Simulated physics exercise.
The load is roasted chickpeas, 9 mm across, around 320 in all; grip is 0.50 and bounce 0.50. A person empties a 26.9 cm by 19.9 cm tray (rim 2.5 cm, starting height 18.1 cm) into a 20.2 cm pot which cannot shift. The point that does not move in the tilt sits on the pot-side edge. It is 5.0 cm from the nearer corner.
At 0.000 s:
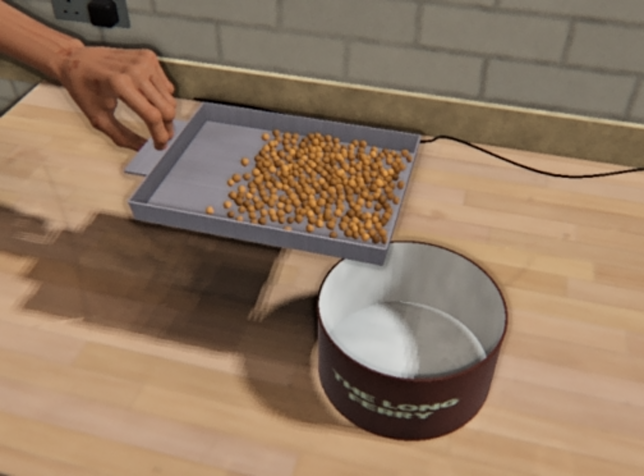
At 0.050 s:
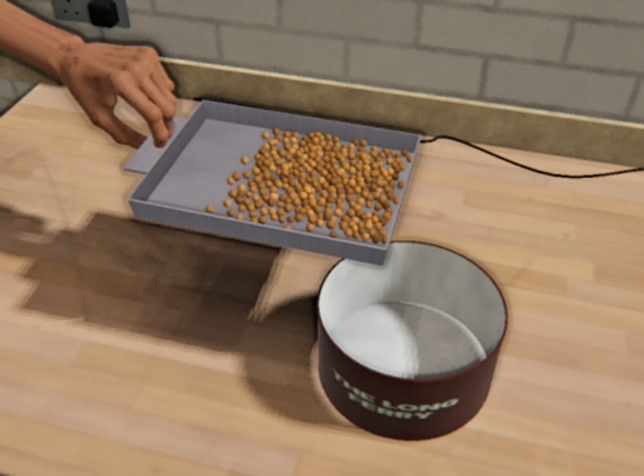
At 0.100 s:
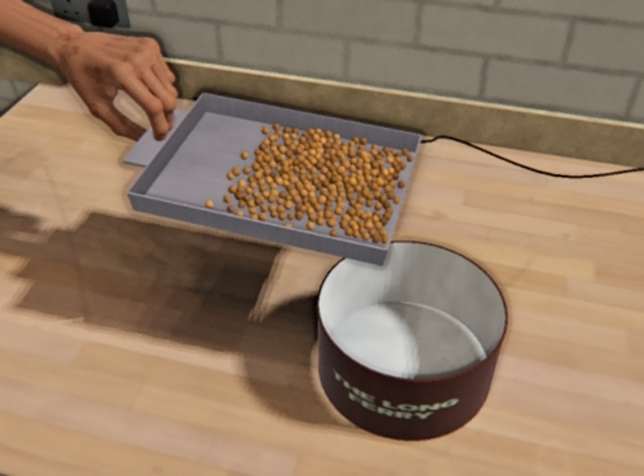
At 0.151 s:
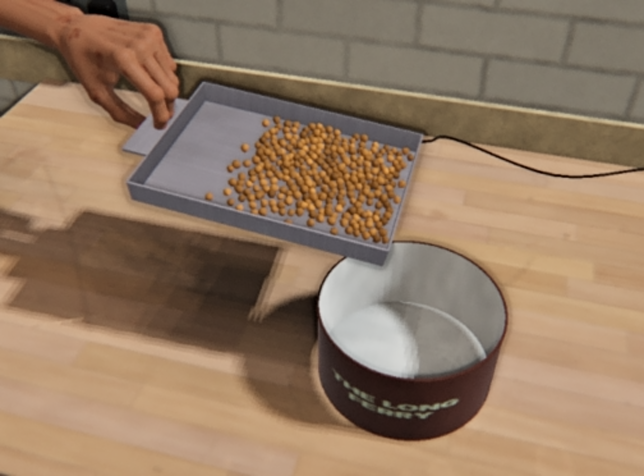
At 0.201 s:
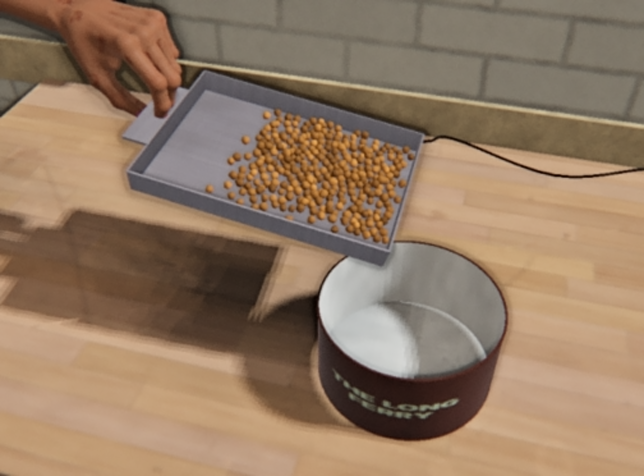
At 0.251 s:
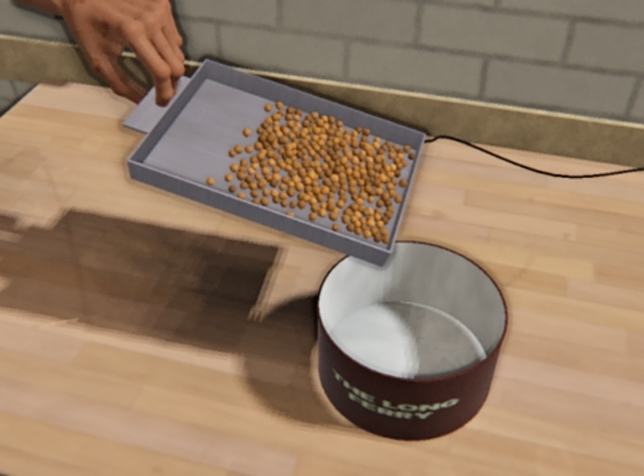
A hand slowly raises the left end of a gray tray of chickpeas beside a pot.
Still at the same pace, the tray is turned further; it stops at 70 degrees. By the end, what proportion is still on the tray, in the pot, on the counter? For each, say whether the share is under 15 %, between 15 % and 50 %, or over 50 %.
Outcome: Left on the tray: I expect more than half of the load. Pot: I expect only a trickle of the load. Counter: I expect only a trickle of the load.
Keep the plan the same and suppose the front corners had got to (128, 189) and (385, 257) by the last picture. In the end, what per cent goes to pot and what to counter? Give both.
Per cent by place - pot 5, counter 0.
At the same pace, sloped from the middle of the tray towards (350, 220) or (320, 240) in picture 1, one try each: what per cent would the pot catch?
Near 5 and 5 per cent, in that order.
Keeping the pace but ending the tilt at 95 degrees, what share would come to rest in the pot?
About 70 in a hundred would end up in the pot.
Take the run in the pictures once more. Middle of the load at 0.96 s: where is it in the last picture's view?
Estimated centre of load: Around (383, 160).
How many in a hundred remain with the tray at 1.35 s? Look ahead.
Load share: Around 100%.
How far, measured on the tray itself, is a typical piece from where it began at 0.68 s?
It has moved some 3 cm from its start.
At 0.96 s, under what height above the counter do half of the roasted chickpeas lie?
Roughly 24 centimetres, give or take.
Then, at 0.68 s, tilt 40 degrees; the tray holds 100 %, the pot 0 %.
Then, at 0.96 s, tilt 59 degrees; the tray holds 100 %, the pot 0 %.
After 1.35 s, tilt 70 degrees; the tray holds 100 %, the pot 0 %.
In the end, at 1.7 s, tray 100 %, pot 0 %, counter 0 %.
